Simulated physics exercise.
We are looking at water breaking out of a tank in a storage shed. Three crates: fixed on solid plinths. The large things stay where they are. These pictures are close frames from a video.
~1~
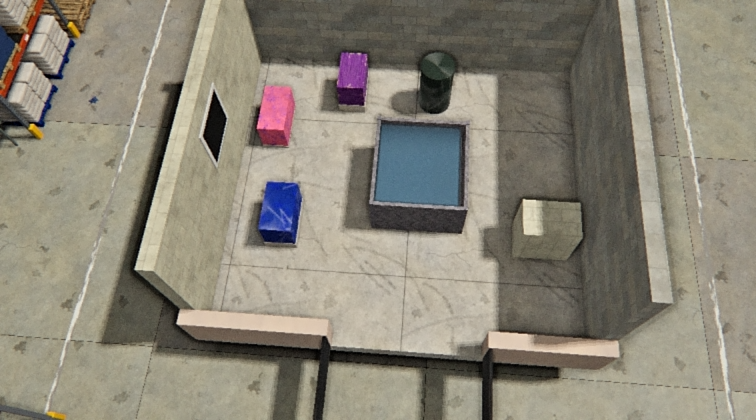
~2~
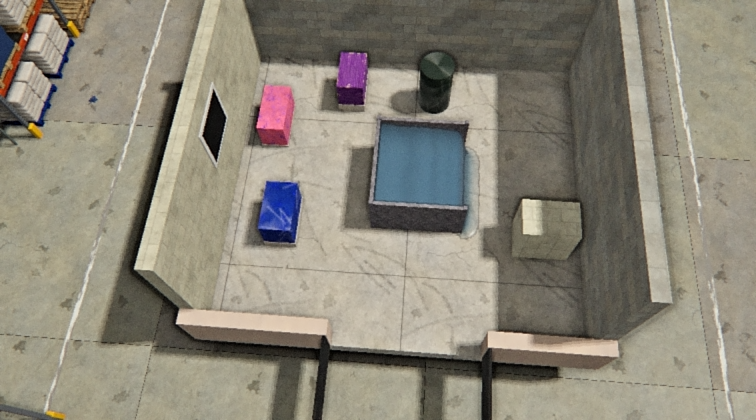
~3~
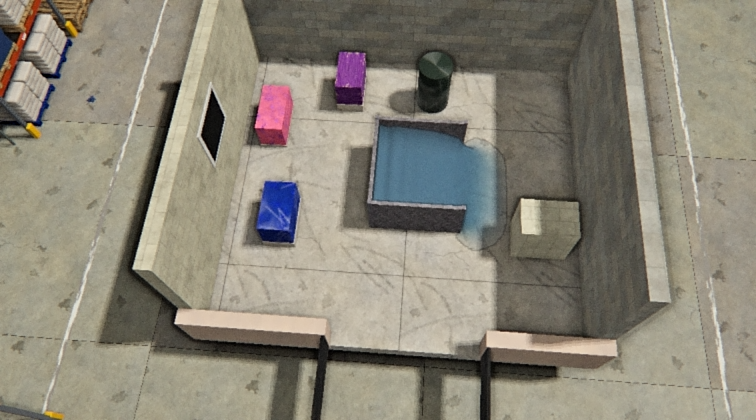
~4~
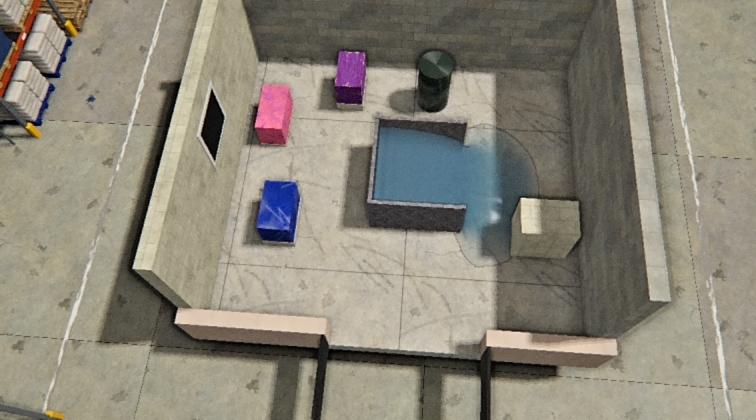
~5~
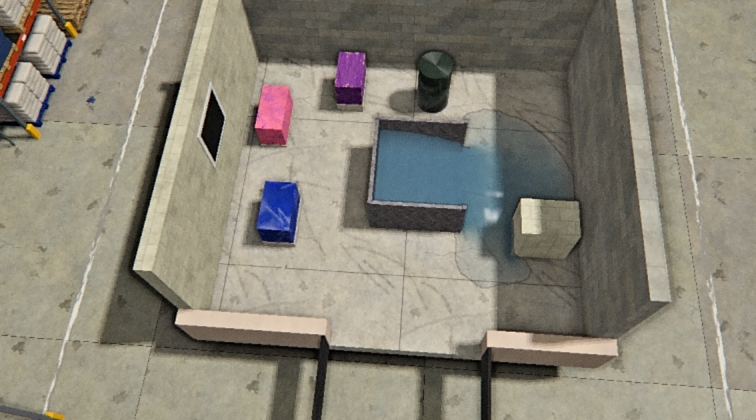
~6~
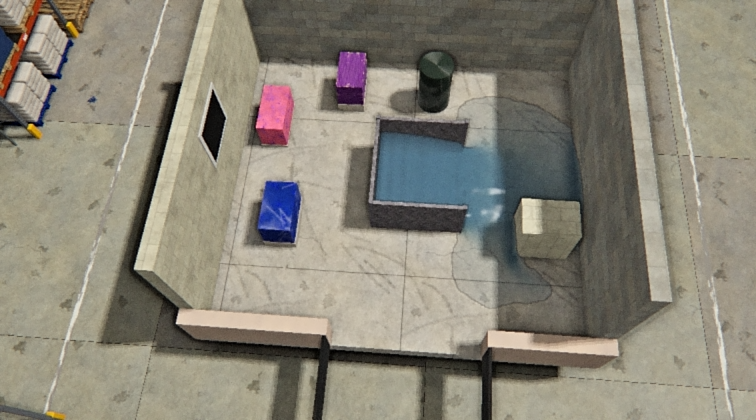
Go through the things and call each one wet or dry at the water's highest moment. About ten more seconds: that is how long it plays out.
Called one by one: The blue crate is dry; the pink crate is wet; the purple crate is dry.
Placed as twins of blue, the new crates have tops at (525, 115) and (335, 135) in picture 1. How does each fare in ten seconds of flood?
Crate by crate: Gets flooded; is not reached.
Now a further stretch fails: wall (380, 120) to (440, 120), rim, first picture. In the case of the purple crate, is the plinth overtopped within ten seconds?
The purple crate gets flooded.
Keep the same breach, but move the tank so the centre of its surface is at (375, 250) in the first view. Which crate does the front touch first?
Answer: The purple crate, before any other.
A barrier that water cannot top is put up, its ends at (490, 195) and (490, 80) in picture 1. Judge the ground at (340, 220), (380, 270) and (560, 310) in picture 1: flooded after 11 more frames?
Outcome by spot, in order - unwatered, unwatered, watered.
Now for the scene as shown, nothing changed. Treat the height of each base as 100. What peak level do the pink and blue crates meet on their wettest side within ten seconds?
Some 150 and 50 % respectively.
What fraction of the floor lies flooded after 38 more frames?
My best guess is some 95 %.
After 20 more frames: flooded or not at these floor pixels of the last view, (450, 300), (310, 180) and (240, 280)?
First inundated, second spared, third spared.
A moment on, water covers 30 % of the floor; the blue crate not reached, the pink crate not reached, the purple crate not reached.
Next, water covers 35 % of the floor; the blue crate not reached, the pink crate not reached, the purple crate not reached.
Then, water covers 60 % of the floor; the blue crate not reached, the pink crate not reached, the purple crate water round its plinth.
Later, water covers 95 % of the floor; the blue crate water round its plinth, the pink crate water round its plinth, the purple crate water round its plinth.
In the end, water covers 100 % of the floor; the blue crate stayed above the water, the pink crate was topped, the purple crate stayed above the water.
